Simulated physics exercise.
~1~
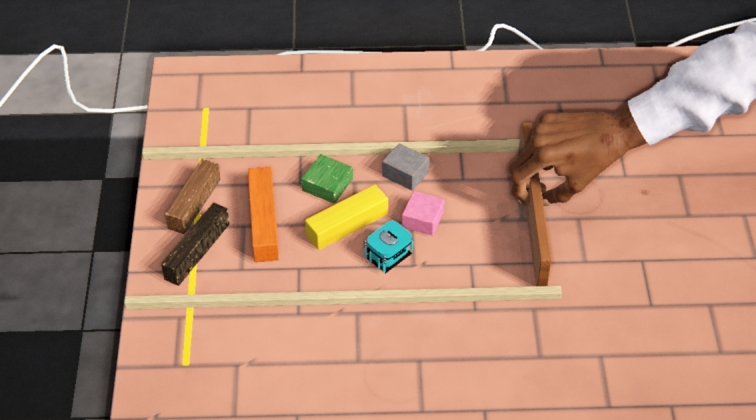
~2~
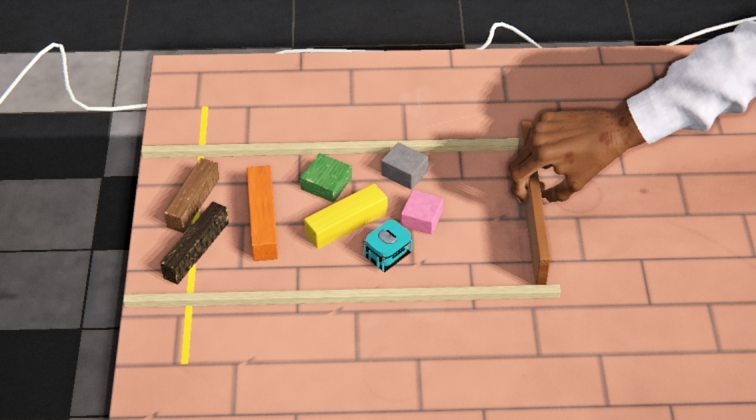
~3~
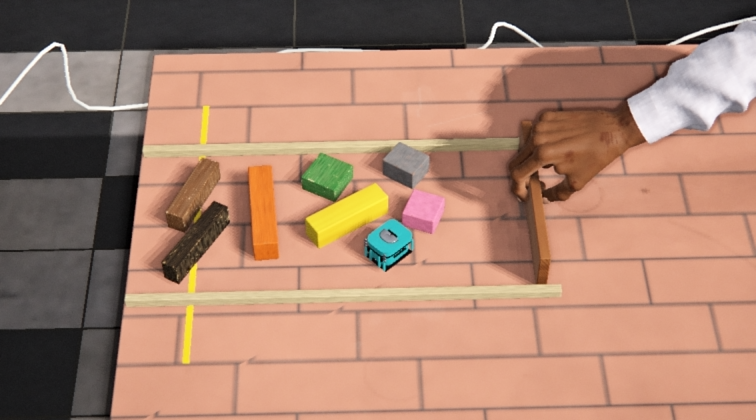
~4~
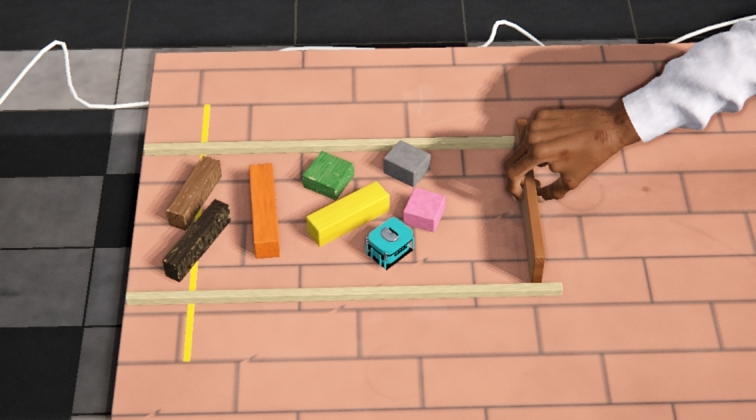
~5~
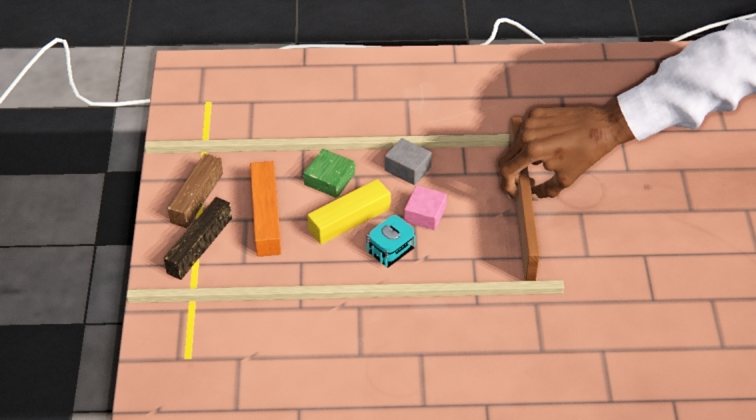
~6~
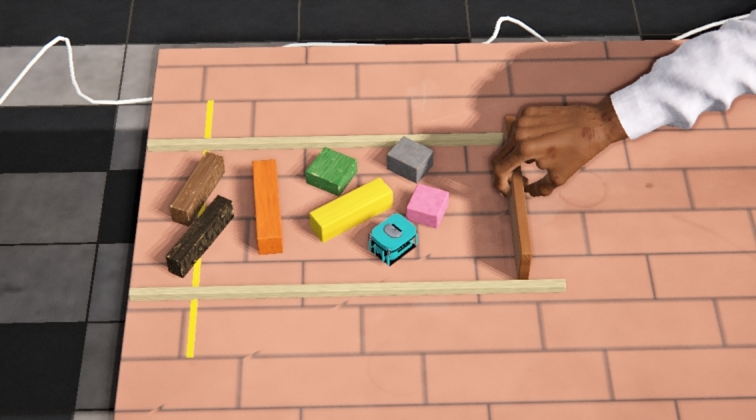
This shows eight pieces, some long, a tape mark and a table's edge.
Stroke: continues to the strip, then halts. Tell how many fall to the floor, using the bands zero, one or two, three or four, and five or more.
The push is going to knock off a trio or a quartet.
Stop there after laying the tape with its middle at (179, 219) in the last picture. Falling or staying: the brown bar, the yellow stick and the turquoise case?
OK, so the brown bar comes off, the yellow stick comes off, and the turquoise case? It stays where it is.
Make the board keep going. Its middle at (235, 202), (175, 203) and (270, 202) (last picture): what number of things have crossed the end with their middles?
In order: 1, 5, 0.
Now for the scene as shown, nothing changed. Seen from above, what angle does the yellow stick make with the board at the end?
Some 5 degrees.
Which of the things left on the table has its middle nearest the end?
The one out in front is the green block.
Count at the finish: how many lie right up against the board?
I count 3 of them.
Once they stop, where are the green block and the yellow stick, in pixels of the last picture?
The green block ends at (148, 171) and the yellow stick at (154, 224).
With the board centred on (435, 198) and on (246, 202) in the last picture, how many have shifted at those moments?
First 2, then 8.
Soon after, none off yet; brown bar at rest near (198, 189); black bar at rest near (201, 236); orange bar at rest near (268, 206).
After that, none off yet; brown bar at rest near (198, 189); black bar at rest near (198, 237); orange bar displaced a little near (242, 208).
And then, none off yet; brown bar displaced about its own width near (142, 190); black bar displaced a little near (158, 247); orange bar displaced about its own width near (177, 216).
In the end, the number that fall off is three or four; gone, orange bar, black bar and brown bar.
